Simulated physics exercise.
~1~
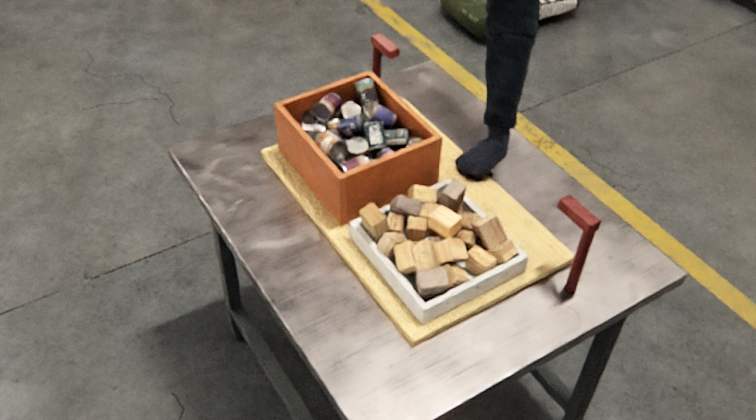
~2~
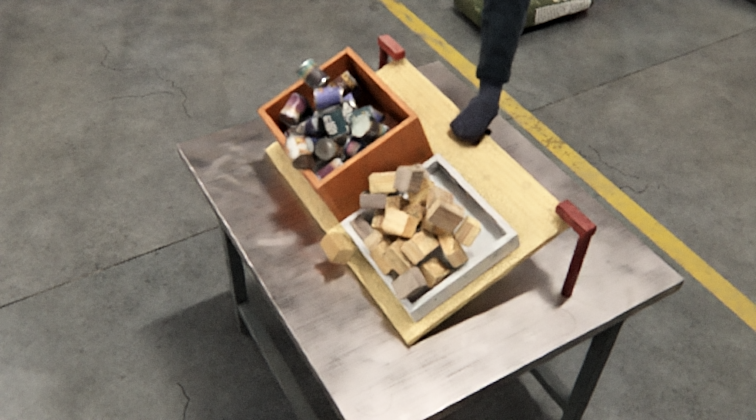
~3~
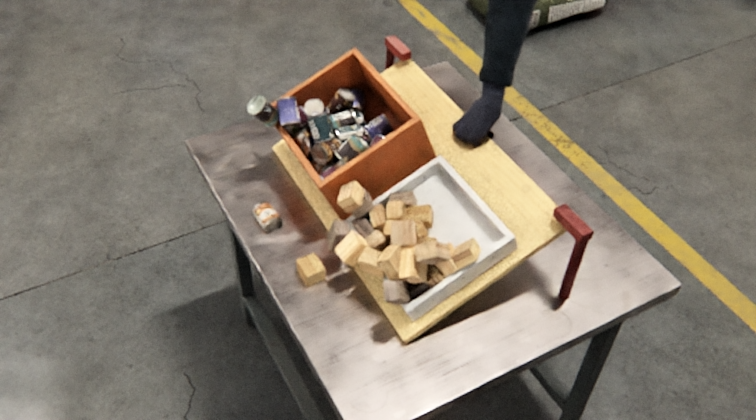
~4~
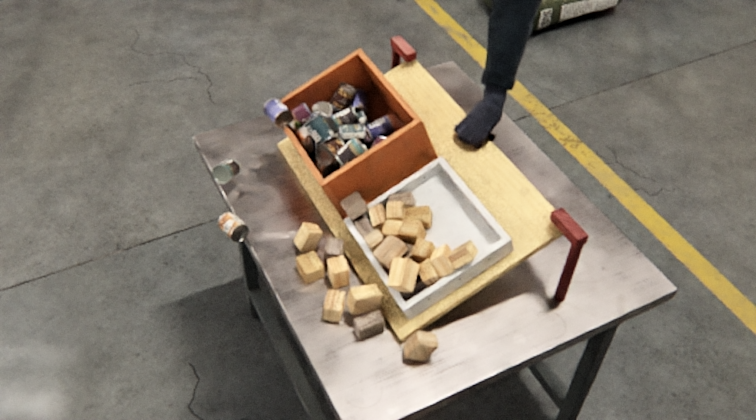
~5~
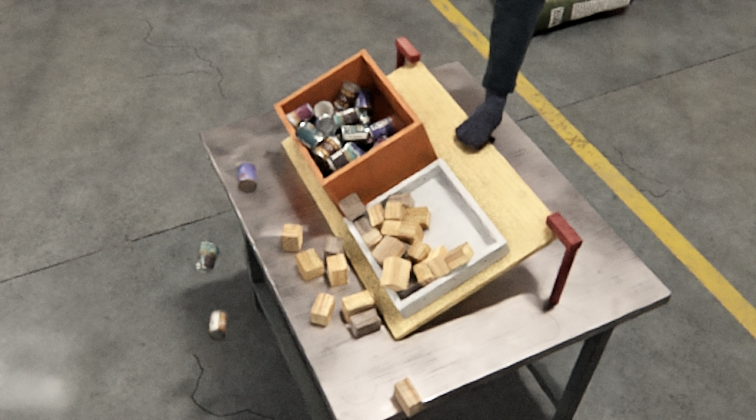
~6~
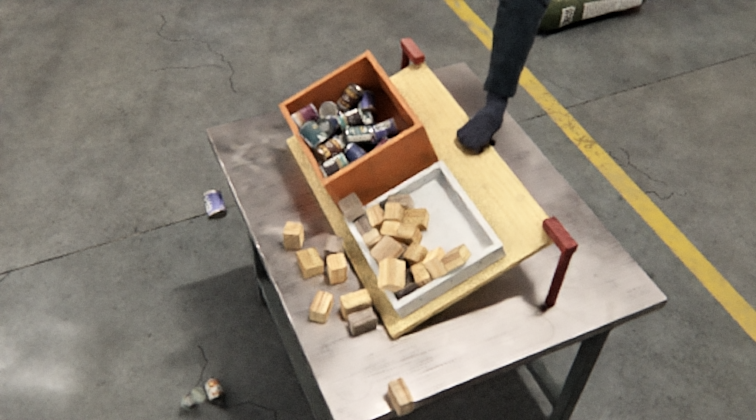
A dark-sleeved, gloved arm reaches down from the top to a pale wooden board on a metal table in a concrete-floored workshop, seen from above at an angle. On the board sit a deep orange basket of small tins and, nearer, a shallow white basket of wooden blocks, with red stops beside it. The board's right side jerks up, tipping both baskets leftward. Blocks slide against the white basket's low left wall and several tumble onto the table, while three tins fly from the orange basket and drop to the floor. The board stays tilted, most blocks and tins still inside.
